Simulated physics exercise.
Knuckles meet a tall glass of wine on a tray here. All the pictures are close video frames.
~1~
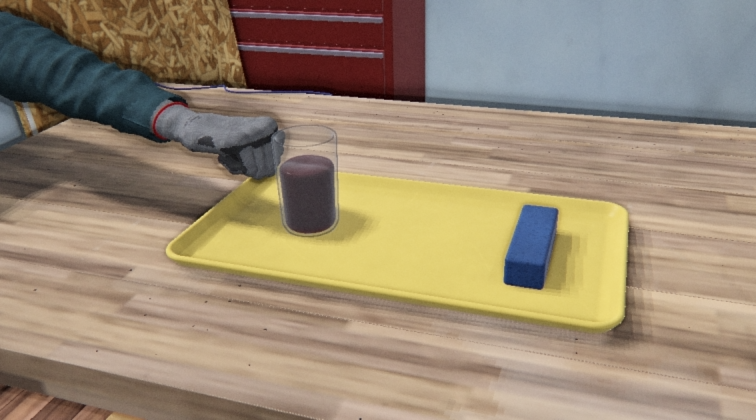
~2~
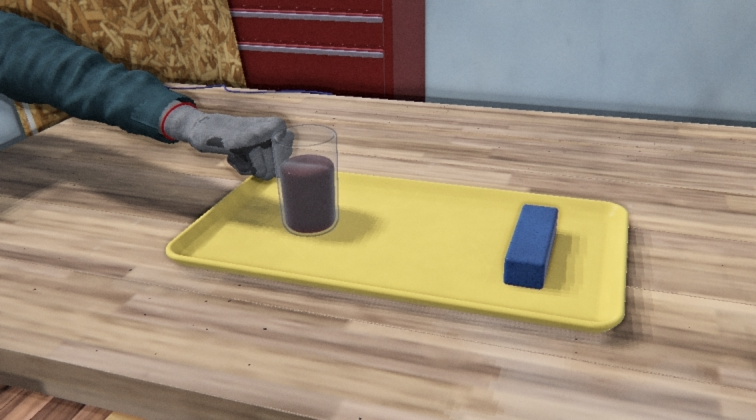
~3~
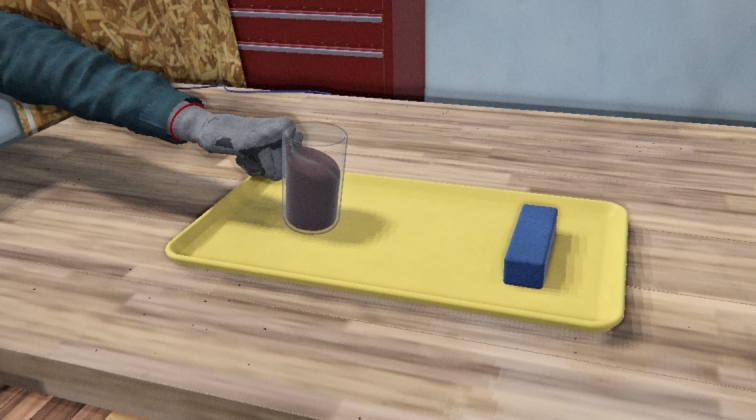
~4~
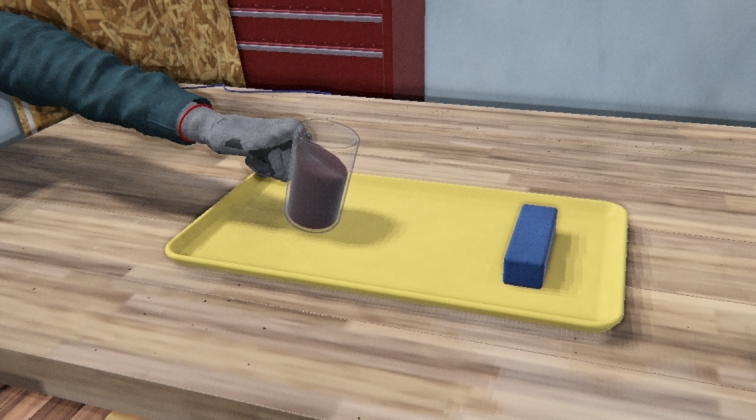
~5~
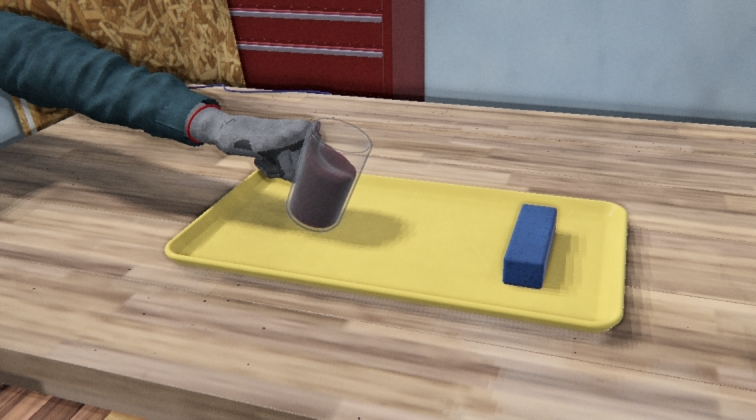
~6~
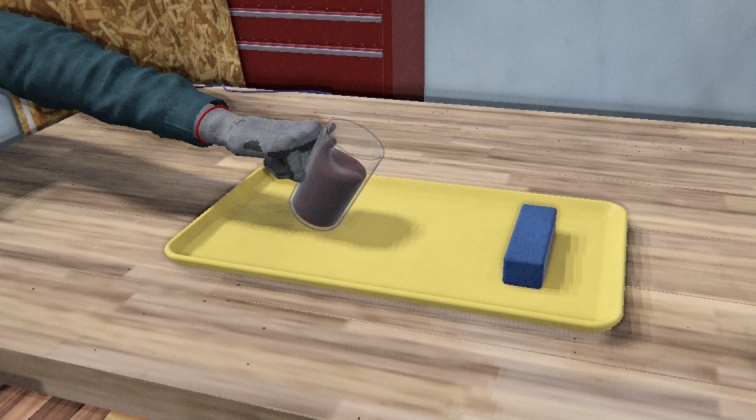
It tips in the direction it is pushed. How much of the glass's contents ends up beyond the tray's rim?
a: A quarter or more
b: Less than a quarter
Less than a quarter (b).
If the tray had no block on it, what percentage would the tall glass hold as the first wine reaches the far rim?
You'd be looking at something near 45 in a hundred.
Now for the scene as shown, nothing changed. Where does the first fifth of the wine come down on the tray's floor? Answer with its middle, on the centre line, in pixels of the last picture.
Landing point, centre line: Approx. (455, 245).
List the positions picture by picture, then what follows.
In the first picture, tilt 0°; right rim (332, 140); surface from (284, 161) to (333, 166); the tray's far rim is at (624, 259); a block is fixed to the tray further along.
In the second picture, tilt 0°; right rim (333, 140); surface from (284, 160) to (334, 166).
In the third picture, tilt 7°; right rim (344, 141); surface from (291, 142) to (337, 167).
In the fourth picture, tilt 14°; right rim (356, 145); surface from (299, 144) to (348, 173).
In the fifth picture, tilt 22°; right rim (368, 151); surface from (304, 160) to (358, 173).
In the sixth picture, tilt 30°; right rim (380, 158); surface from (309, 165) to (367, 171).
A moment on, the tall glass lies on its side and 86 per cent is in the glass, 10 on the tray and 4 above or beyond its rim.
Next, the tall glass lies on its side and 44 per cent is in the glass, 41 on the tray and 15 above or beyond its rim.
Then the tall glass lies on its side and 25 per cent is in the glass, 46 on the tray and 29 above or beyond its rim.
Later the tall glass lies on its side and 14 per cent is in the glass, 76 on the tray and 10 above or beyond its rim.
At rest 91 per cent is held by tray and glass, 9 is off the tray.
